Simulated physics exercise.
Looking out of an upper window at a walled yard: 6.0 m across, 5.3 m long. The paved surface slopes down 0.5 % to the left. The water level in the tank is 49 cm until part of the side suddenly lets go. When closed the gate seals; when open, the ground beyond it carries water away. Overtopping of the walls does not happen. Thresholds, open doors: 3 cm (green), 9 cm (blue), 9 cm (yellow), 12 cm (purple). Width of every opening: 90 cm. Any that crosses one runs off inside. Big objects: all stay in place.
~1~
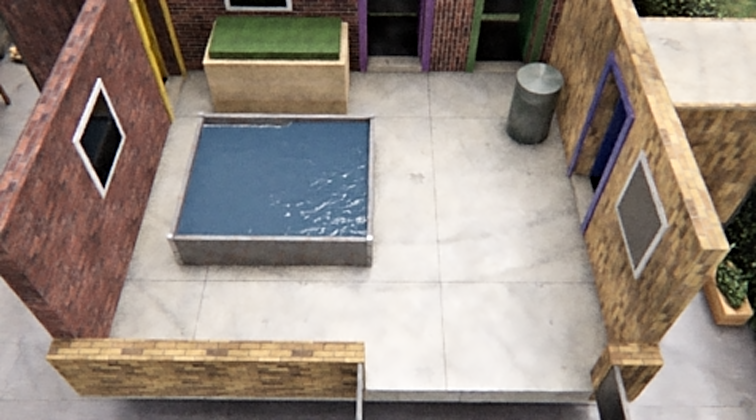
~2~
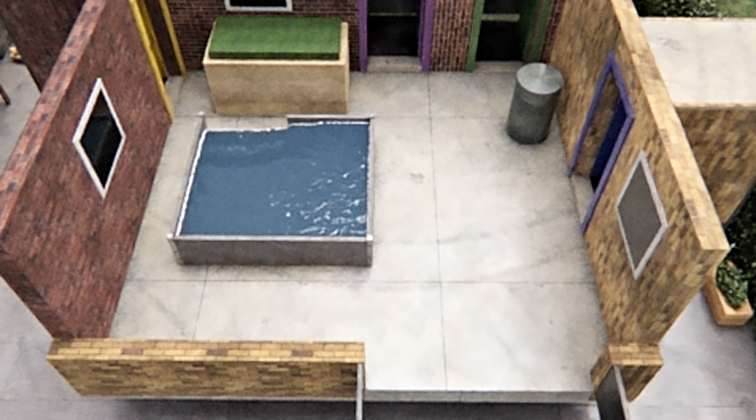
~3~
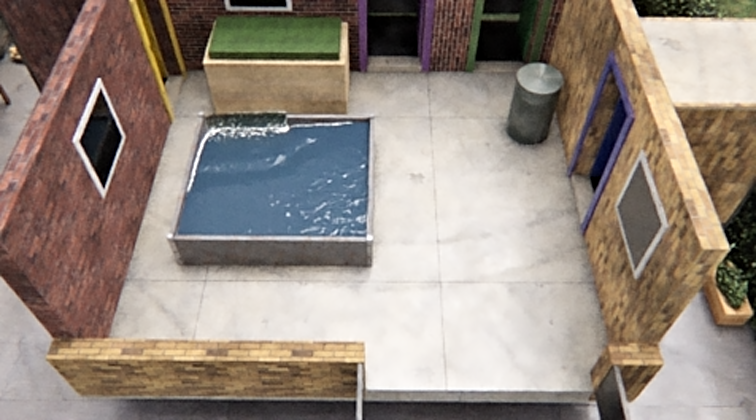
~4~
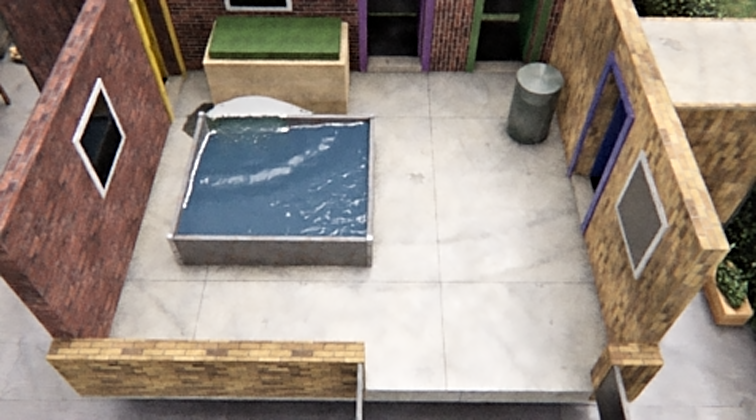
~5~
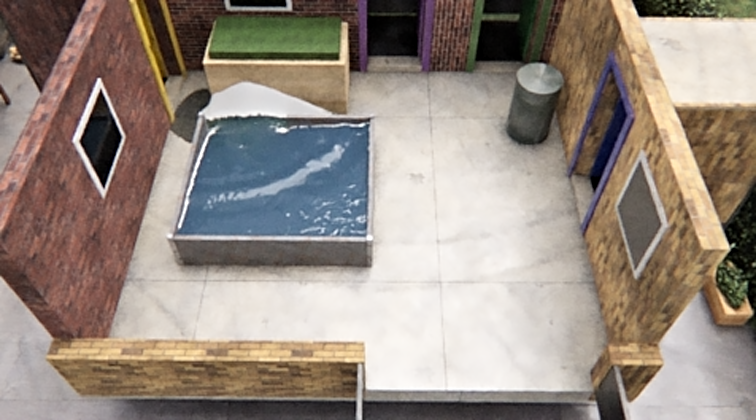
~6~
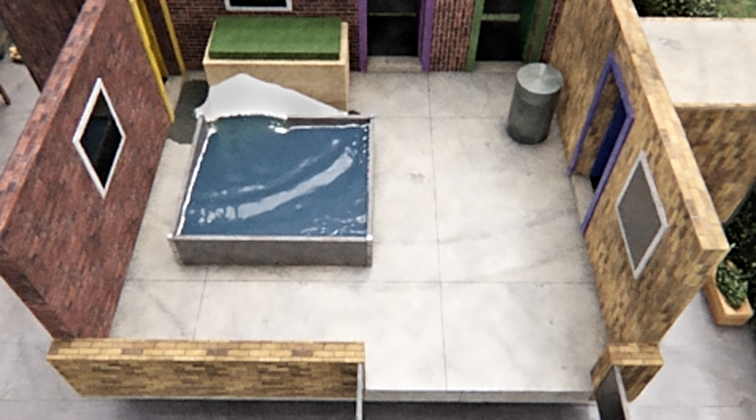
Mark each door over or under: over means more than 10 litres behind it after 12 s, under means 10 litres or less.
Green door over, blue door under, yellow door over, purple door under.
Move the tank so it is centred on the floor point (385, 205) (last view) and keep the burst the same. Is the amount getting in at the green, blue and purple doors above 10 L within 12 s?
Green: Beyond limit; blue: Within limit; purple: Beyond limit.
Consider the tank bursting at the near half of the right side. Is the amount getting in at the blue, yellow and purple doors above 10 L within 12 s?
Then: Blue beyond it, yellow short of it, purple short of it.
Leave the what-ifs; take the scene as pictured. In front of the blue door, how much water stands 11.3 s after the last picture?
I'd put it at around 4.0 cm deep.
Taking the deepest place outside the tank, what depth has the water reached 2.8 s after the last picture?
About 27 cm at most.
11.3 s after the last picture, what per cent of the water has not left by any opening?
Around 74 percent of the water.
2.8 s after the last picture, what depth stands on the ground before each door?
In cm: Green 8, blue 10, yellow 16, purple 2.
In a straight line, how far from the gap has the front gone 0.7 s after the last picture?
Roughly 2.8 m.
Then, 0.7 s after the last picture water covers 15 % of the floor and is deepest (44 cm) near (254, 119); green door not reached, blue door not reached, yellow door 20 cm at the sill, 14 L in, purple door not reached.
Then, 1.5 s after the last picture water covers 30 % of the floor and is deepest (38 cm) near (254, 119); green door not reached, blue door not reached, yellow door 20 cm at the sill, 68 L in, purple door not reached.
Then, 2.8 s after the last picture water covers 50 % of the floor and is deepest (27 cm) near (171, 127); green door 8 cm at the sill, 3 L in, blue door 10 cm at the sill, 0 L in, yellow door 16 cm at the sill, 141 L in, purple door 2 cm at the sill, 0 L in.
Then, 6.3 s after the last picture water covers 90 % of the floor and is deepest (18 cm) near (171, 127); green door 8 cm at the sill, 80 L in, blue door 5 cm at the sill, 3 L in, yellow door 15 cm at the sill, 244 L in, purple door 3 cm at the sill, 0 L in.
Then, 11.3 s after the last picture water covers 95 % of the floor and is deepest (12 cm) near (187, 73); green door 6 cm at the sill, 149 L in, blue door 4 cm at the sill, 3 L in, yellow door 11 cm at the sill, 291 L in, purple door 3 cm at the sill, 0 L in.
